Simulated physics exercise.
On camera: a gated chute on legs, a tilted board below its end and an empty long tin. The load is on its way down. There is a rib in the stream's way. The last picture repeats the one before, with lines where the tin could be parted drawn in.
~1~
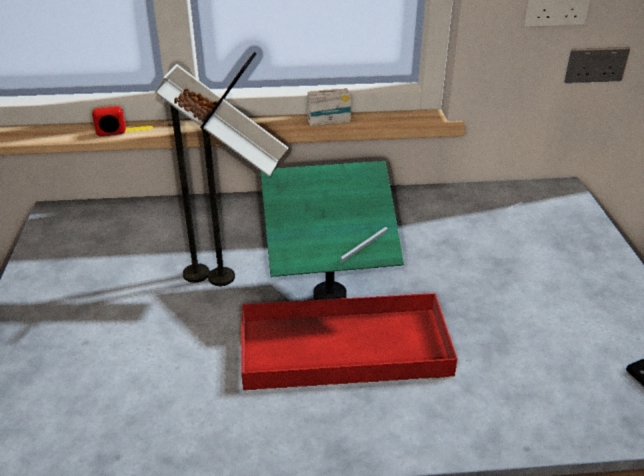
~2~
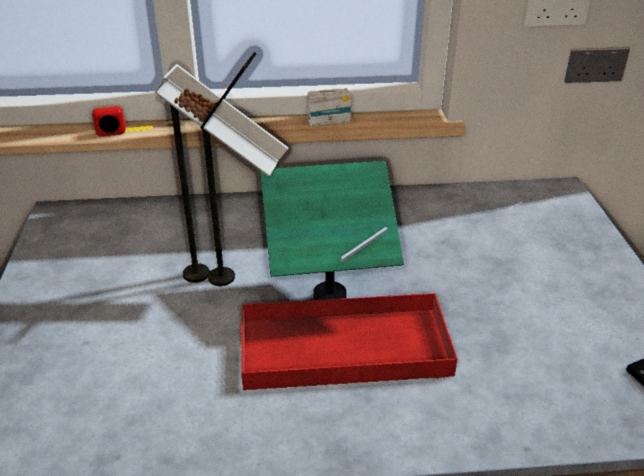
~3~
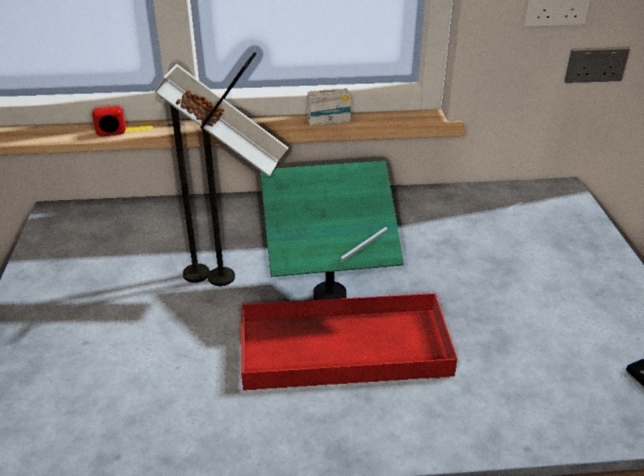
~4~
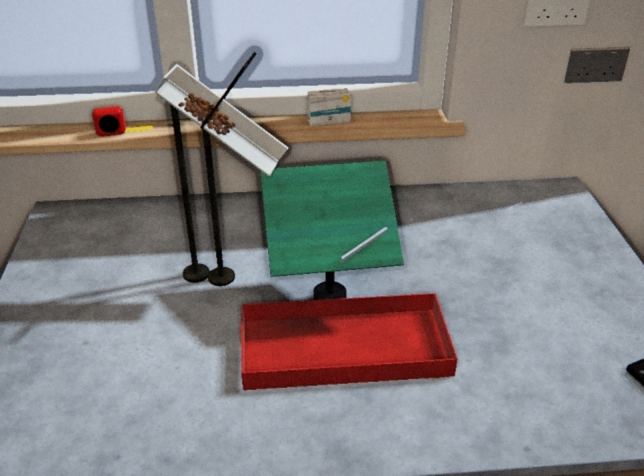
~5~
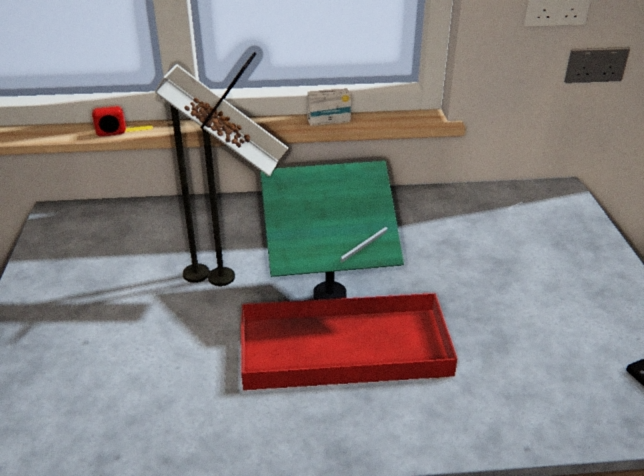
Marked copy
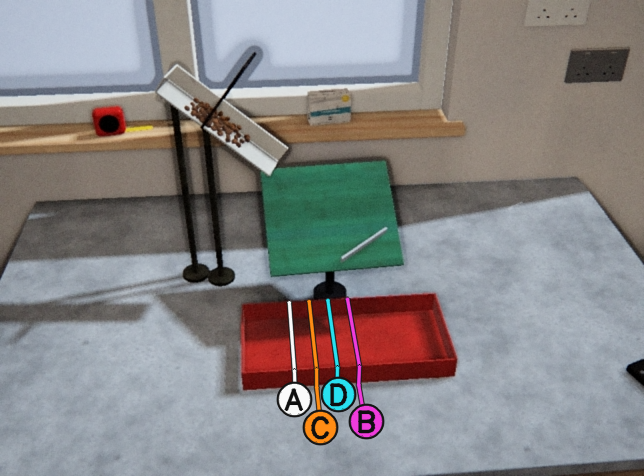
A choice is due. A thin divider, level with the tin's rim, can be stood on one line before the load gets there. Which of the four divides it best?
The answer is line D.
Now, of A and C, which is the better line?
That is line C.
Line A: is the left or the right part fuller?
The right side.
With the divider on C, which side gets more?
More lands on the right.
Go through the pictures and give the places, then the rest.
In the first frame, load behind the gate (199, 103), bits of dog kibble; lip of the chute (274, 168), sloping fairly steeply.
In the second frame, middle of the board (331, 216), tilted fairly steeply; middle of its low edge (338, 270); of its high edge (323, 165).
In the third frame, front corners of the tin (242, 373) and (457, 359), empty; front of the load (214, 122).
In the fourth frame, middle of the load (209, 114); its front (233, 125), roughly a quarter of the way to the lip; rib from (387, 228) to (342, 258).
In the fifth frame, middle of the load (217, 122); its front (247, 140), roughly half of the way to the lip.
On the marked copy, line A crosses the front rim at (294, 369); line B crosses the front rim at (359, 365); line C crosses the front rim at (316, 368); line D crosses the front rim at (337, 367).
With A, of what is caught, not one piece on the left of the divider, every piece on the right.
With B, of what is caught, almost all on the left of the divider, about a tenth on the right.
With C, of what is caught, roughly a quarter on the left of the divider, the larger part on the right.
With D, of what is caught, roughly half on the left of the divider, roughly half on the right.
